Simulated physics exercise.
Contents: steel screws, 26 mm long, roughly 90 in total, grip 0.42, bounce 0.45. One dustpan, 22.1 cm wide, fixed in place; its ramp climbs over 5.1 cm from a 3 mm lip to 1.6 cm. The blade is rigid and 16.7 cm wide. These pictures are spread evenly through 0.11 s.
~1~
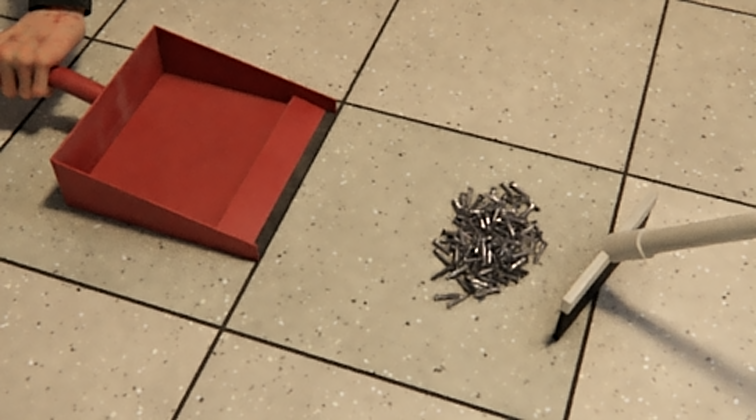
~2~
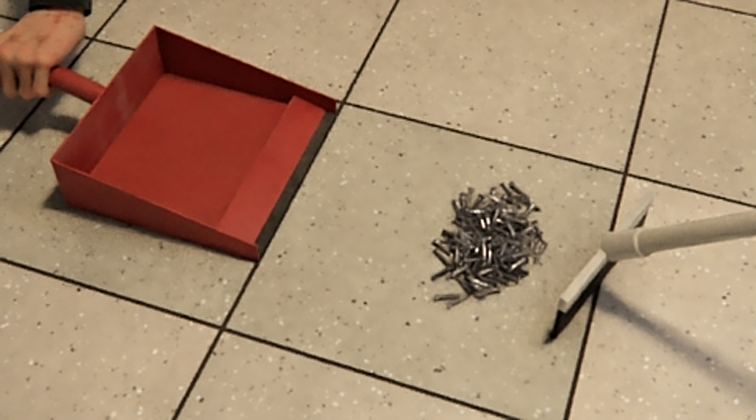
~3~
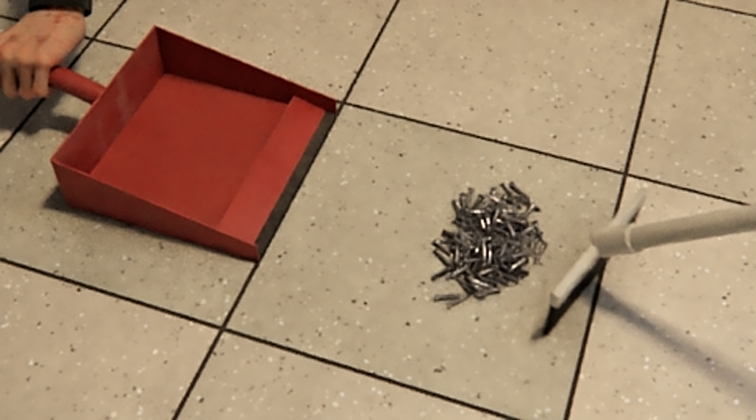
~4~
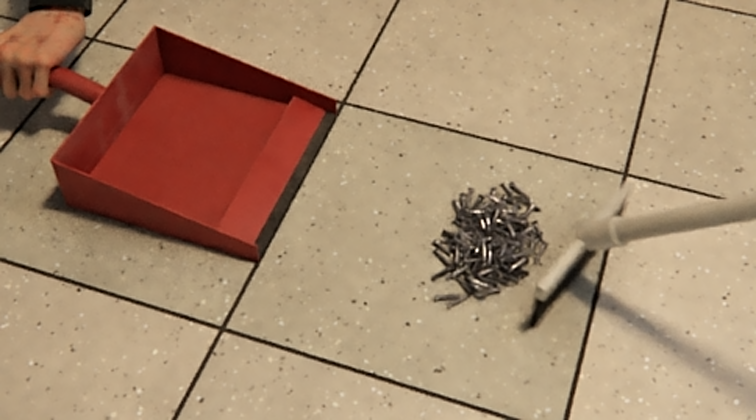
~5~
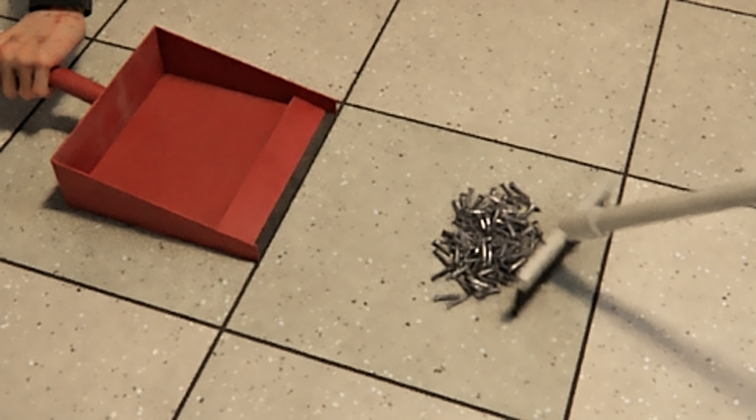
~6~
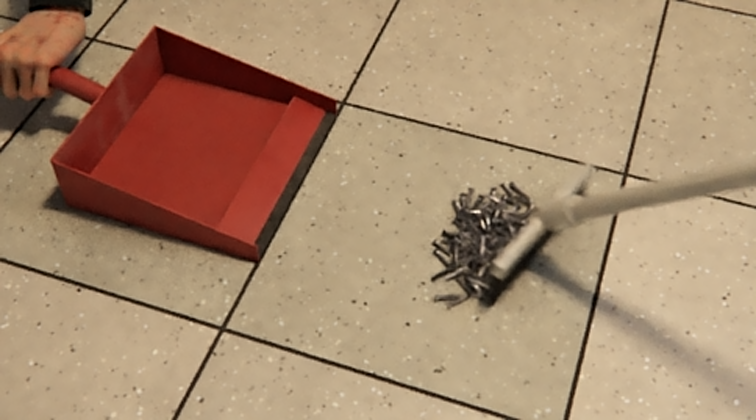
A squeegee-like blade on a pale handle starts just right of a small heap of steel screws on a speckled tile floor, while a hand holds a red dustpan still at left. The blade slides slowly left, reaches the heap's right edge and pushes into it, nudging a few screws.
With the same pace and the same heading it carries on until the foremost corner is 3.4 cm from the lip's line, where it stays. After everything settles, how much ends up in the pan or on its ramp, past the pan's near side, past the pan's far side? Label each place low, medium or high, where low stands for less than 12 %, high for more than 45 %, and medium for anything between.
Pan: Medium. Near side: Low. Far side: Medium.
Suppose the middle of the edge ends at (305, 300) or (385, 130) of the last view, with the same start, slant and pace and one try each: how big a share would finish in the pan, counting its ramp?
The two tries give about 0 and 25 percent.
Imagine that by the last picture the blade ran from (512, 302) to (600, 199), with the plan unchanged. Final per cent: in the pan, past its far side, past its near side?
Split: Pan = 0, far = 0, near = 5.
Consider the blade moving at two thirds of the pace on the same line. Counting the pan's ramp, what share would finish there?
It would come to roughly 10 percent.
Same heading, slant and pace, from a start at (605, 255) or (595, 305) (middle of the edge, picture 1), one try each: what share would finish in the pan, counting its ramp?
About 25 and 30 per cent.
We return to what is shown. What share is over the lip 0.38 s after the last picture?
It's near 35 percent at that moment.
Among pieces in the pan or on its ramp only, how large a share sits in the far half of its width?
Roughly 80 in a hundred.
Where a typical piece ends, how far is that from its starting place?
I'd put it near 24 cm.
Then, 0.10 s after the last picture, middle of the blade 15 cm from the lip; 0 % over the lip, far side 0 %, near side 0 %.
Then, 0.17 s after the last picture, middle of the blade 8 cm from the lip; 0 % over the lip, far side 5 %, near side 0 %.
Then, 0.38 s after the last picture, middle of the blade 6 cm from the lip; 35 % over the lip, far side 15 %, near side 0 %.
In the end, pan 30 %, near side 0 %, far side 15 %, in front of the lip or behind the blade 50 %.
